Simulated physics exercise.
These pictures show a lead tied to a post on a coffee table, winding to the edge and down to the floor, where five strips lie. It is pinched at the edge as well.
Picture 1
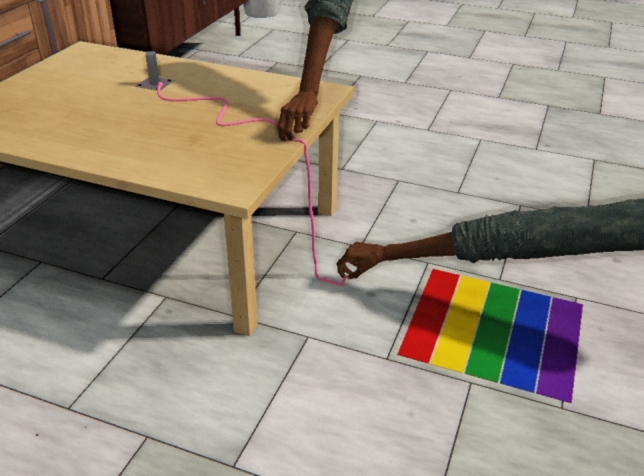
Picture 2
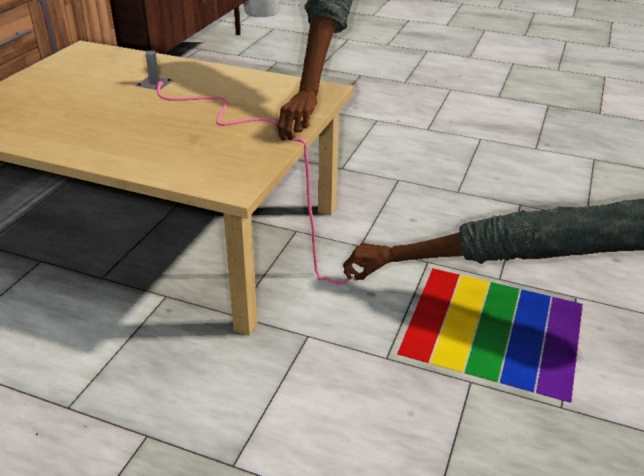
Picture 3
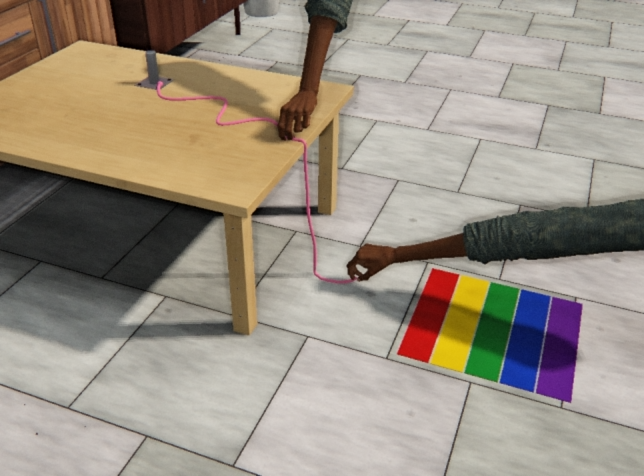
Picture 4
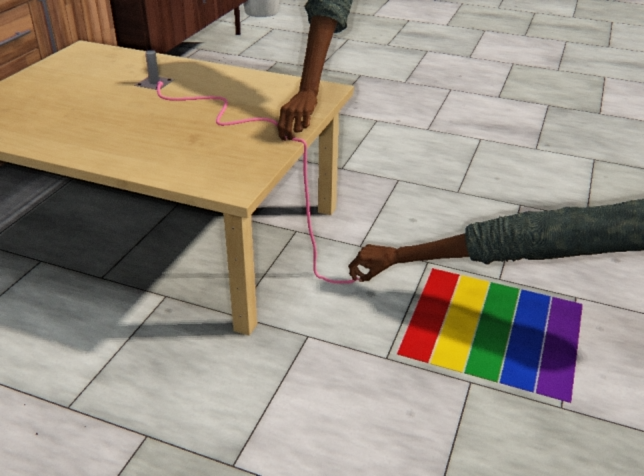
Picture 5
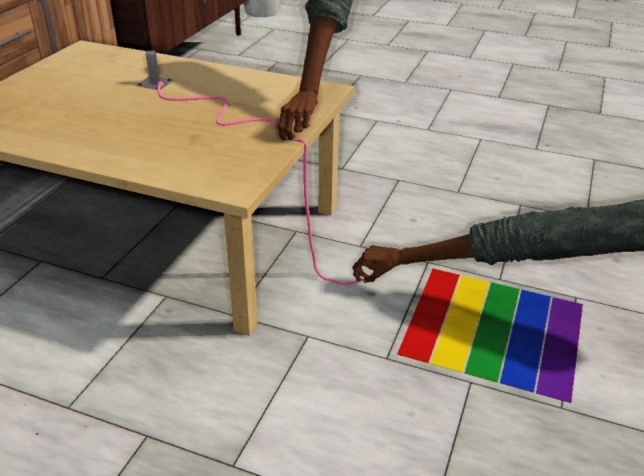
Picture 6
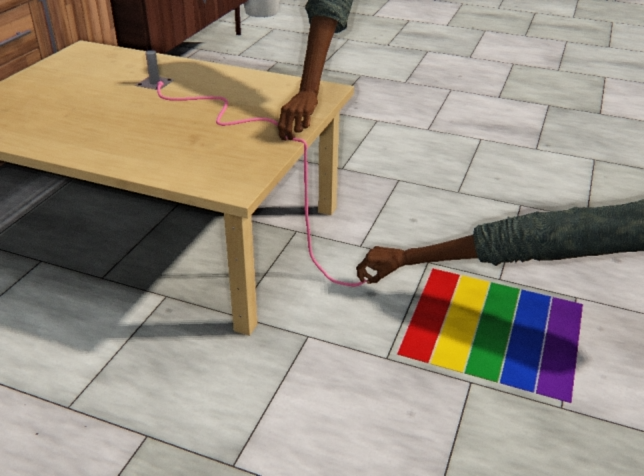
On the floor by a table, a hand slowly draws a pink cord slightly right.
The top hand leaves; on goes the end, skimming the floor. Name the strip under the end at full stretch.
It halts on the blue strip.
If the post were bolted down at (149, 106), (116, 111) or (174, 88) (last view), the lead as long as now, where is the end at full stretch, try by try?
Try by try, around (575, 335), (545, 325) and (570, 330).
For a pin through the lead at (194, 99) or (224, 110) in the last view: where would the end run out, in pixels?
Near (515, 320) and (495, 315).
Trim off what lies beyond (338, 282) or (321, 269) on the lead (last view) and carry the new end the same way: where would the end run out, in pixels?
Try by try, around (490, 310) and (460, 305).
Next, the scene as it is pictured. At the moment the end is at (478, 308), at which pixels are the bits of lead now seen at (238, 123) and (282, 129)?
They go to (289, 130) and to (317, 169).
Early on, end near (478, 308); over yellow.
Midway, end near (515, 318); over blue.
At the end of the slack, end near (537, 323); over blue. Over blue.
